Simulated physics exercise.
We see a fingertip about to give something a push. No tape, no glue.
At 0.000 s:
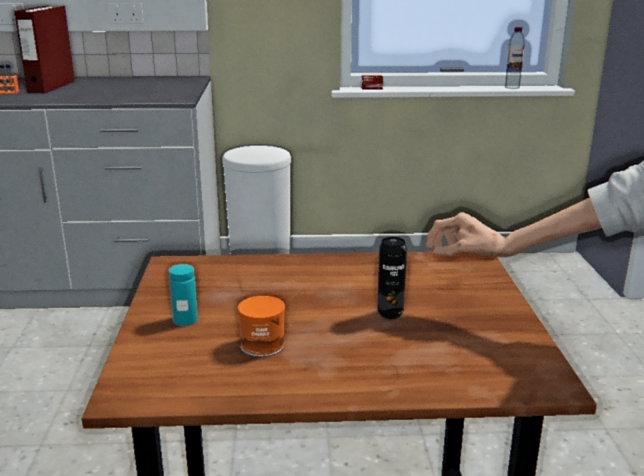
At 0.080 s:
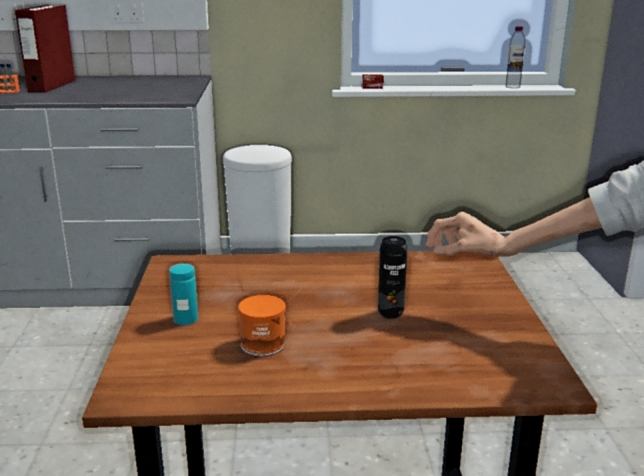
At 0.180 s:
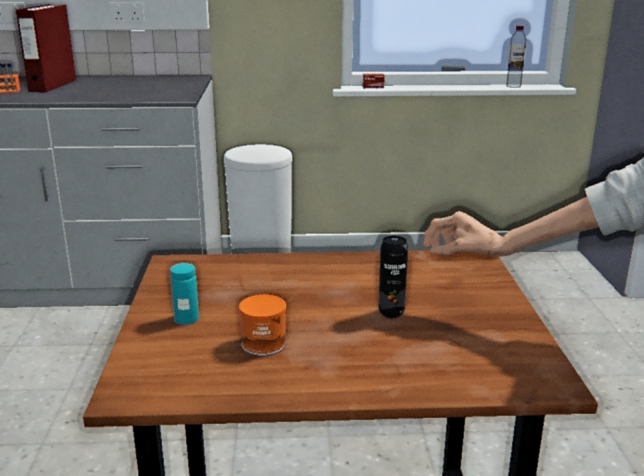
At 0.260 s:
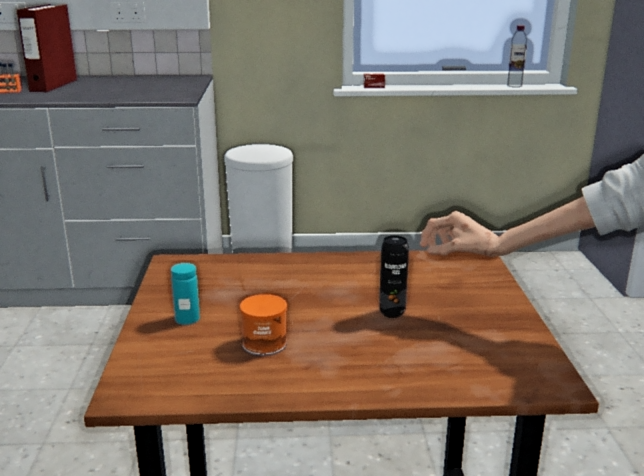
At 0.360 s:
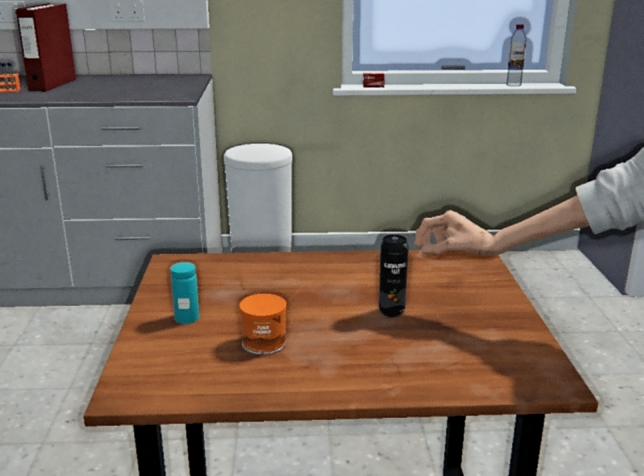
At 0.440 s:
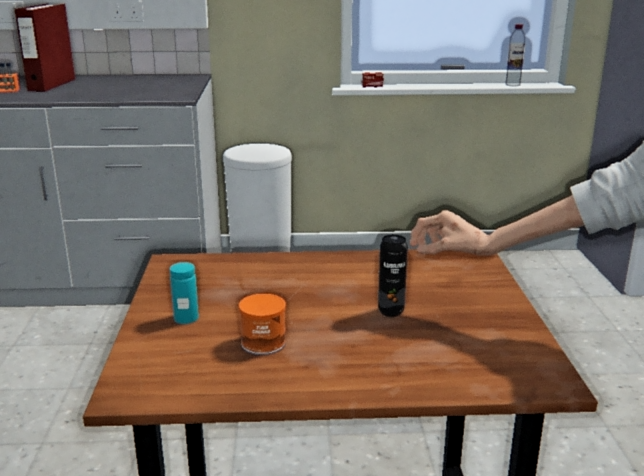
A hand at right inching left toward a black can on a wooden table, with teal and orange containers standing still.
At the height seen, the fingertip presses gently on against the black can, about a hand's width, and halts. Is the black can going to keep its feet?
The black can falls over.
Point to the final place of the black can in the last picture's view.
Near (332, 300).
By 0.94 s, black can tilted by 15° near (382, 275).
By 1.34 s, black can tilted by 56° near (353, 283).
By 1.44 s, black can on its side near (336, 301).
By 1.84 s, black can on its side near (332, 301).
When it is over (3.4 s), lying over on the table, black can. End places, in pixels of the last picture, black can near (332, 300).
